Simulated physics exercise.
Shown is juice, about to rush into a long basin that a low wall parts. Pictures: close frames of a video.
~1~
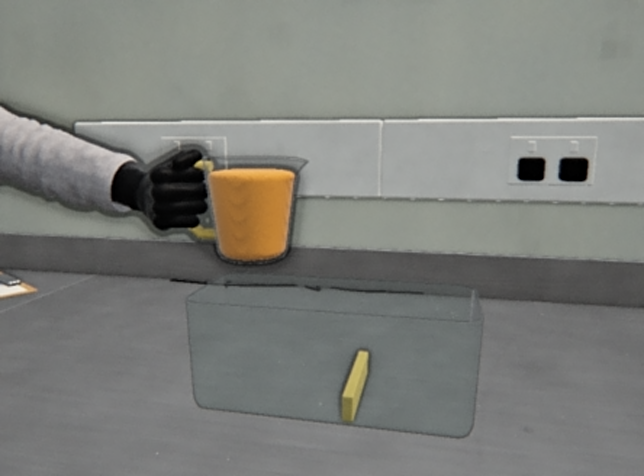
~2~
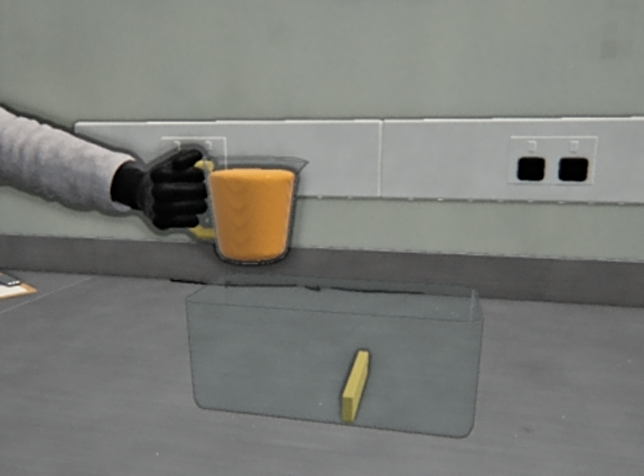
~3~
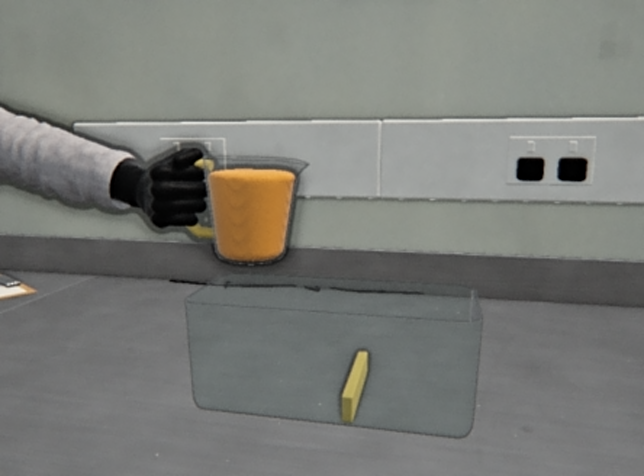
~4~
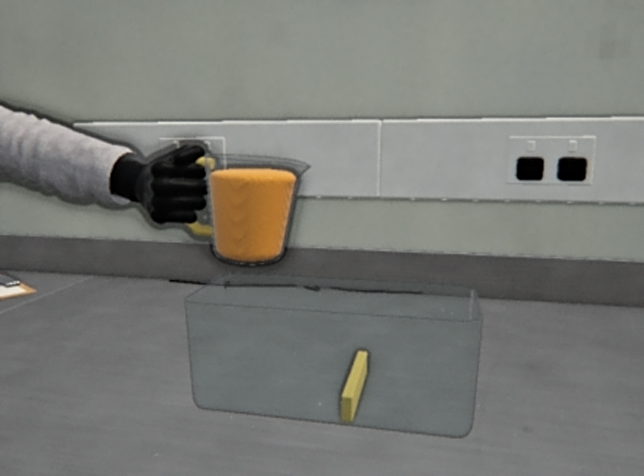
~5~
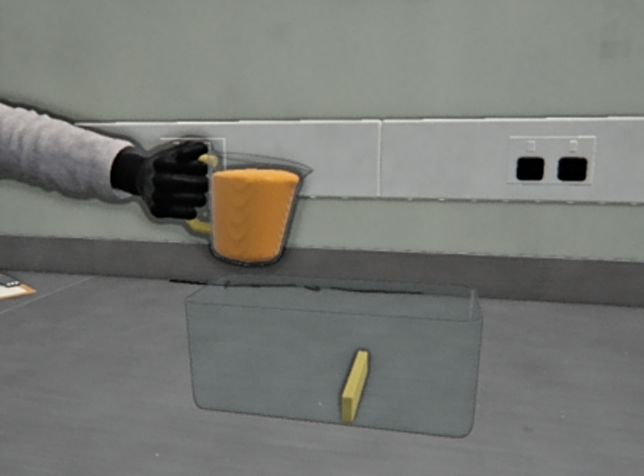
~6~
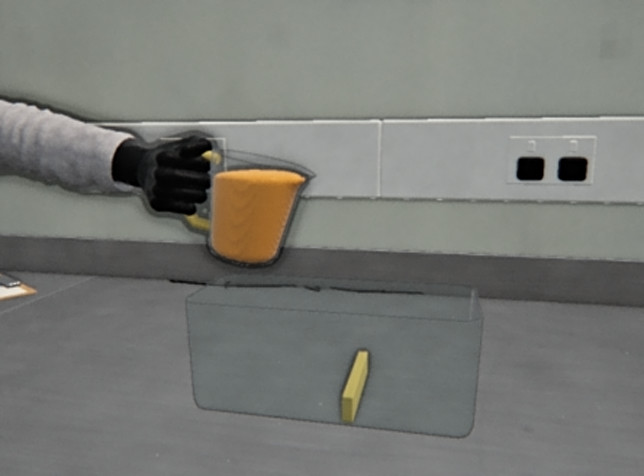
The clip shows a black-gloved hand holding a clear jug of orange juice above a transparent basin with a small yellowish piece in it, then slowly tilting the jug slightly to the right, the juice shifting toward its right side.
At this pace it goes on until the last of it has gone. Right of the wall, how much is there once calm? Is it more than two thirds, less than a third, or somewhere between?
The share that settles right of the wall is one third to two thirds, as I see it.
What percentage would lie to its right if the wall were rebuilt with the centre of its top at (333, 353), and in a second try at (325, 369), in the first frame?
Try 1: About 85 percent; try 2: About 85 percent.
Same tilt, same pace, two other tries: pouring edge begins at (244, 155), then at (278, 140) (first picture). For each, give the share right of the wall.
It works out to around 15 % and then around 20 %.
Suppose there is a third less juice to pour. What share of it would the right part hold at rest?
Close to 40 per cent.
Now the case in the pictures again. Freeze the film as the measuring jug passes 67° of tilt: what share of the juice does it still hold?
I'd put it at some 75 in a hundred.
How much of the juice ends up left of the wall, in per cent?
Share approx. 40 per cent.
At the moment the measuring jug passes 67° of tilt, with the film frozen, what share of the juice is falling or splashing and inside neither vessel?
Near 15 parts in a hundred.
A moment on, the measuring jug is tipped part way and 73 per cent is still to pour, 1 is left of the wall and 11 right of it.
Next, the measuring jug is tipped right over and 16 per cent is still to pour, 21 is left of the wall and 54 right of it.
Then the measuring jug is tipped right over and 0 per cent is still to pour, 39 is left of the wall and 60 right of it.
Later the measuring jug is tipped right over and 0 per cent is still to pour, 41 is left of the wall and 58 right of it.
Finally, 41 per cent lies left of the wall, 58 right of it and 0 outside.
